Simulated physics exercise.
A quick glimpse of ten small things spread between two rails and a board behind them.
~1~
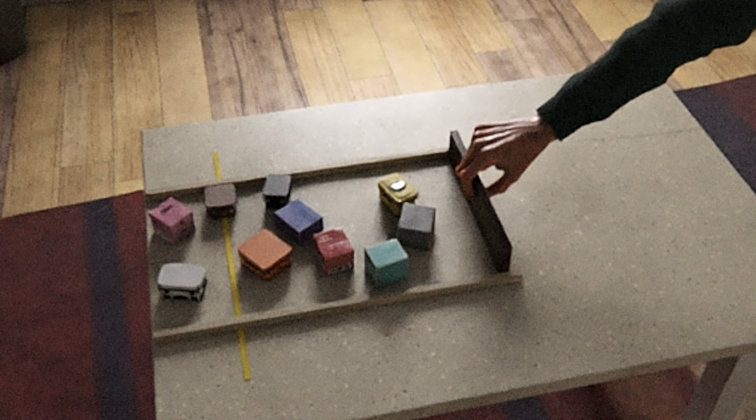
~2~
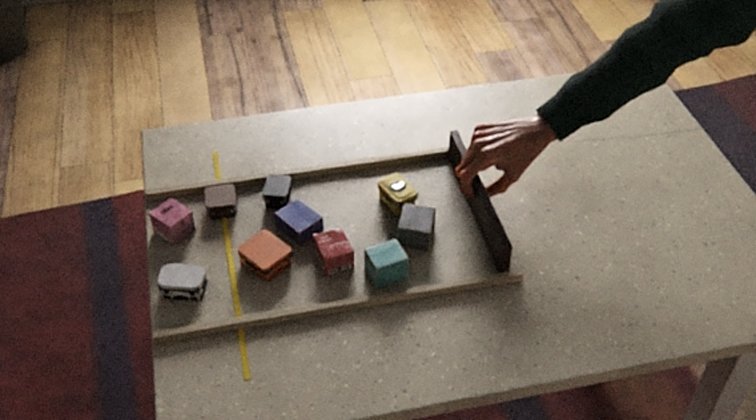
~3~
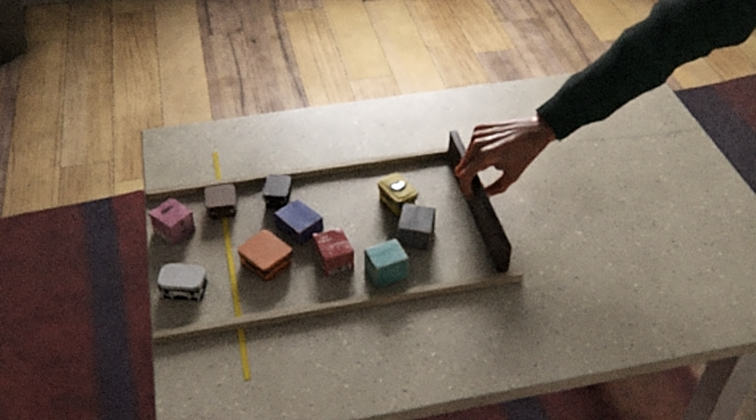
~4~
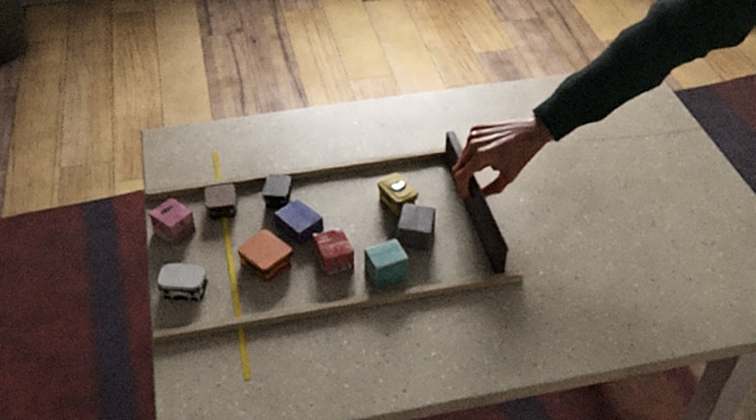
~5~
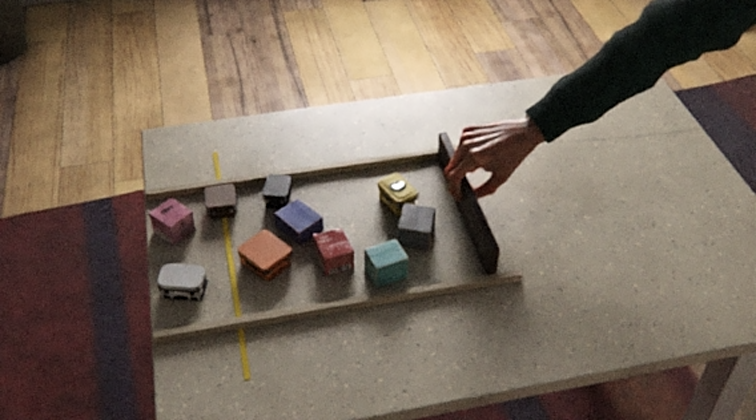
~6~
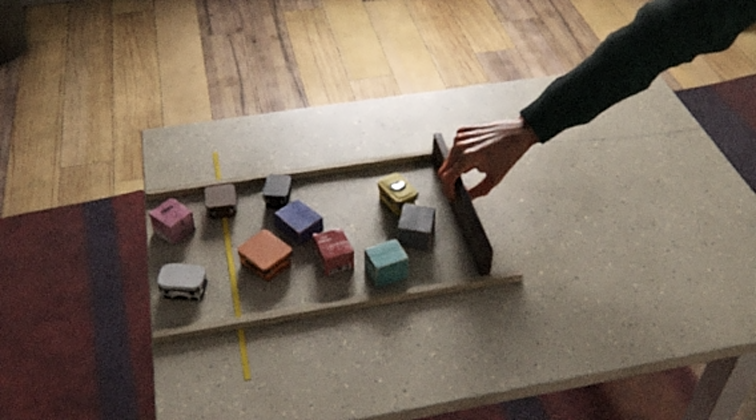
A hand held the top of a dark board behind ten small blocks and cases on a table, then slid it slightly left between two rails while the scattered things stayed still.
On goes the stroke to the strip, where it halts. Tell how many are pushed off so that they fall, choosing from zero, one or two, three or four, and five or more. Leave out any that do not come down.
One or two leave.
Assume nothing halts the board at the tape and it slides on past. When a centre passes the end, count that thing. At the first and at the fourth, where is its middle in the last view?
Earlier crossing: About (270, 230); later crossing: About (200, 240).
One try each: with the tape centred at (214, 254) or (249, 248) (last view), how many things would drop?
So it's 3 the first time and 1 the second time.
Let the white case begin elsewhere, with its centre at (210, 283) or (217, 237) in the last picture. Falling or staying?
One after the other: It ends up falling; it keeps its spot.
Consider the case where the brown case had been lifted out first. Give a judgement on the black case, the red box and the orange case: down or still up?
Black case: Still there. Red box: Still there. Orange case: Over the edge.
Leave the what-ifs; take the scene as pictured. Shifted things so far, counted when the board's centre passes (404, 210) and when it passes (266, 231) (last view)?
Respectively 2 and 9.
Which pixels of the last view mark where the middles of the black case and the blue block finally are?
The first comes to rest at (205, 195), and the second at (186, 243).
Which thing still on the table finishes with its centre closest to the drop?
Result: Pink box.
A little later, none off yet; pink box at rest near (173, 221); white case at rest near (183, 283); brown case at rest near (221, 202).
When it is over, the number that fall off is one or two; down, orange case and white case.
